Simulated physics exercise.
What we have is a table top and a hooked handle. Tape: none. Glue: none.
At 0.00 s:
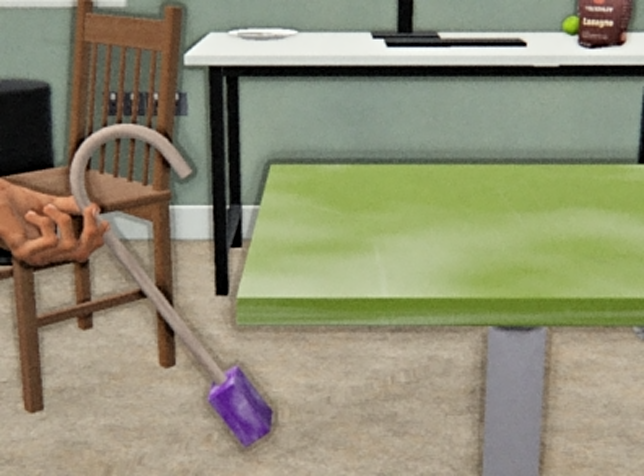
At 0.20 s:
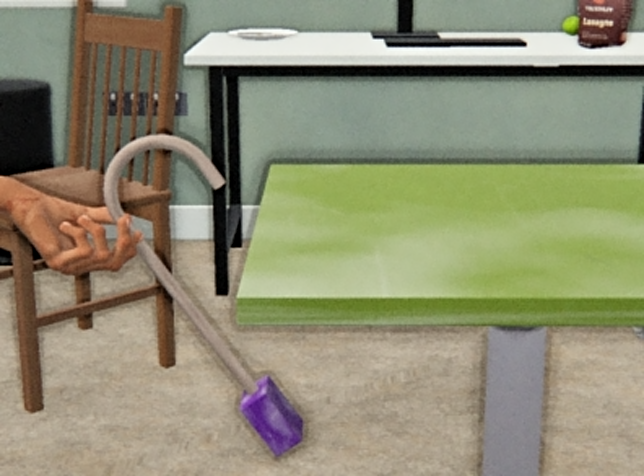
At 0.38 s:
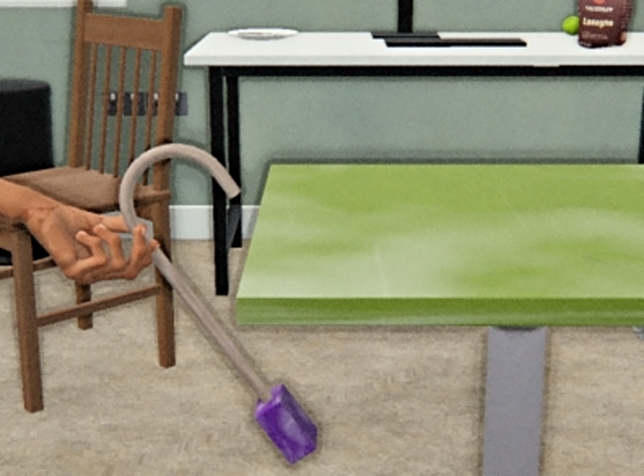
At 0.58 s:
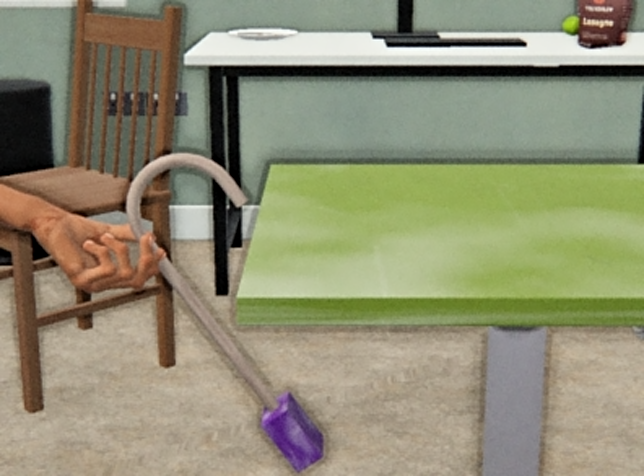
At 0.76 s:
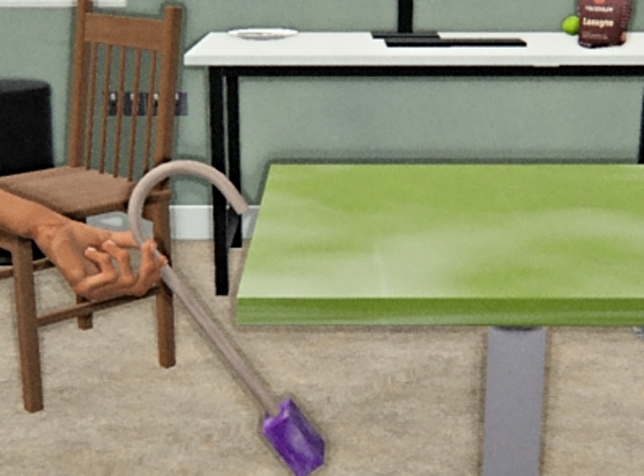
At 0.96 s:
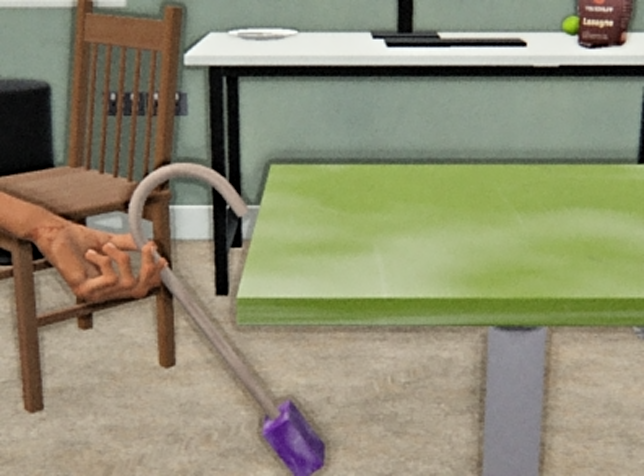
In a room with pale green walls and a beige floor, seen from a steady, slightly raised view, a green table top on a grey leg fills the right side. A wooden chair stands at left, and a white table with a plate and a dark packet is behind. A hand at left moves a hooked, grey-brown handle with a purple end a short way right and slightly down, slowing until it is nearly still beside the green table.
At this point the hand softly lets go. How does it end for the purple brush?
Detached.
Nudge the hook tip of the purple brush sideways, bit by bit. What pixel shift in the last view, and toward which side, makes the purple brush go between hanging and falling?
Looks like close to 16 pixels, moving right.
Around 1.30 s, purple brush come down.
Finally (2.0 s), the purple brush slips off.
